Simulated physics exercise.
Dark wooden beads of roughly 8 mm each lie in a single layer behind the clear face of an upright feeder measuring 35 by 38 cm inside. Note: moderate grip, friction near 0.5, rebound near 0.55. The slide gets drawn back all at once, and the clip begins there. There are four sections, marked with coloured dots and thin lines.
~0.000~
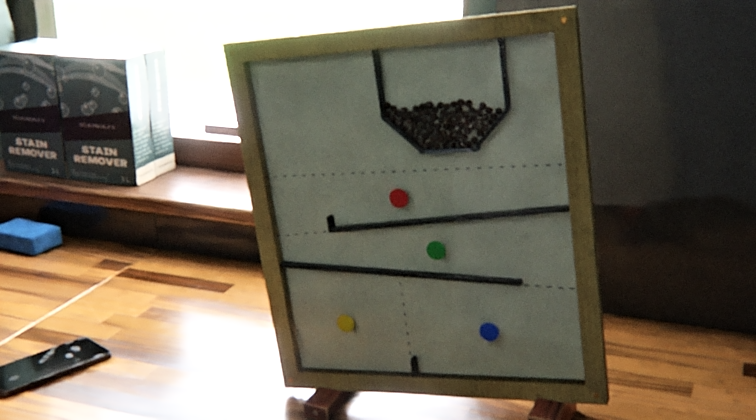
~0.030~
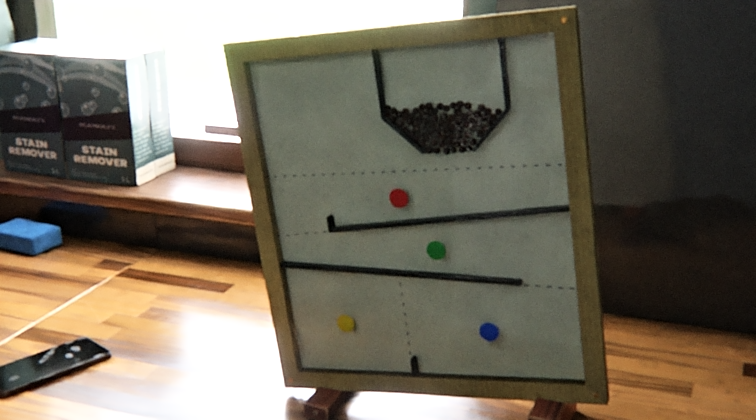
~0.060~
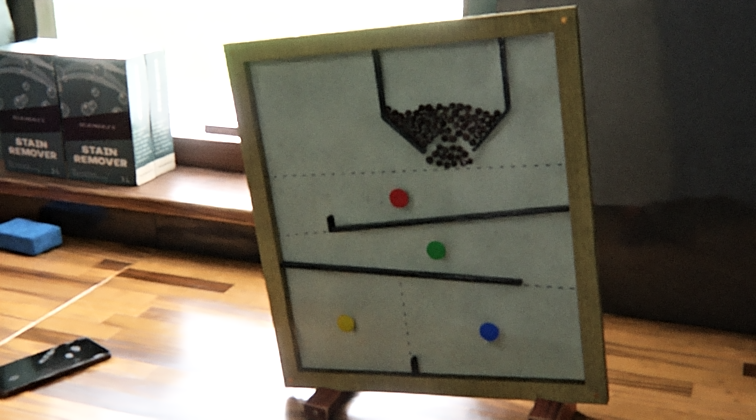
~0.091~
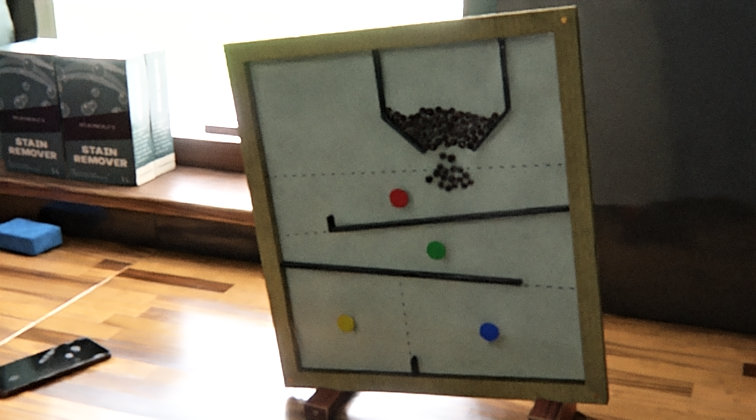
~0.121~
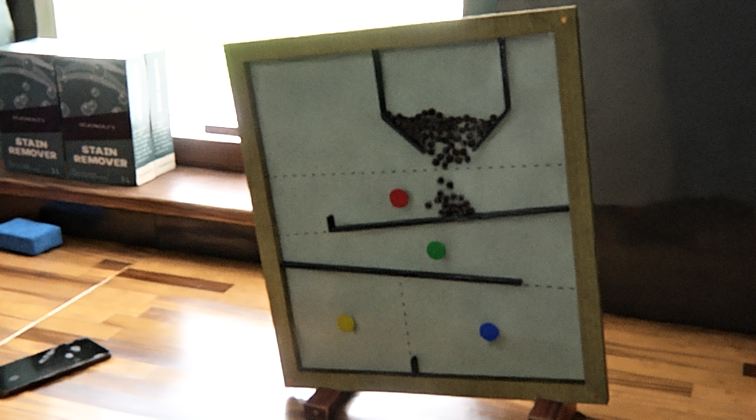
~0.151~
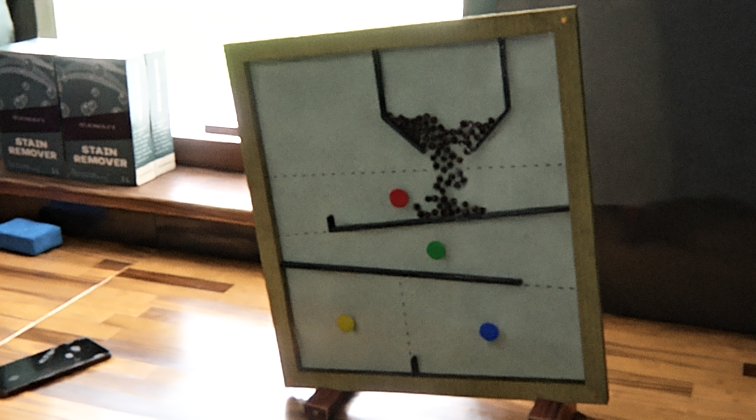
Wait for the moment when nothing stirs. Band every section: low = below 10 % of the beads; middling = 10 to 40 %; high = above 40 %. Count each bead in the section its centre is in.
Red section = high; blue section = low; green section = low; yellow section = low.
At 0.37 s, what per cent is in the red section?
95 %.
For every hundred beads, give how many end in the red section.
Near 100 in a hundred, I'd say.
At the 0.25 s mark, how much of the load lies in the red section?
The share there is around 70 %.
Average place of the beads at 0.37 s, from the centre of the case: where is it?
Offset: Approx. 1 cm right, 2 cm above.
After 0.25 s, the beads' middle is 3 cm right of and 4 cm above the centre; red 70 %.
After 0.37 s, the beads' middle is 1 cm right of and 2 cm above the centre; red 95 %.
After 0.60 s, the beads' middle is in line with and 1 cm above the centre; red 100 %.
Settled by 1.6 s, red 100 %, blue 0 %, green 0 %, yellow 0 %.
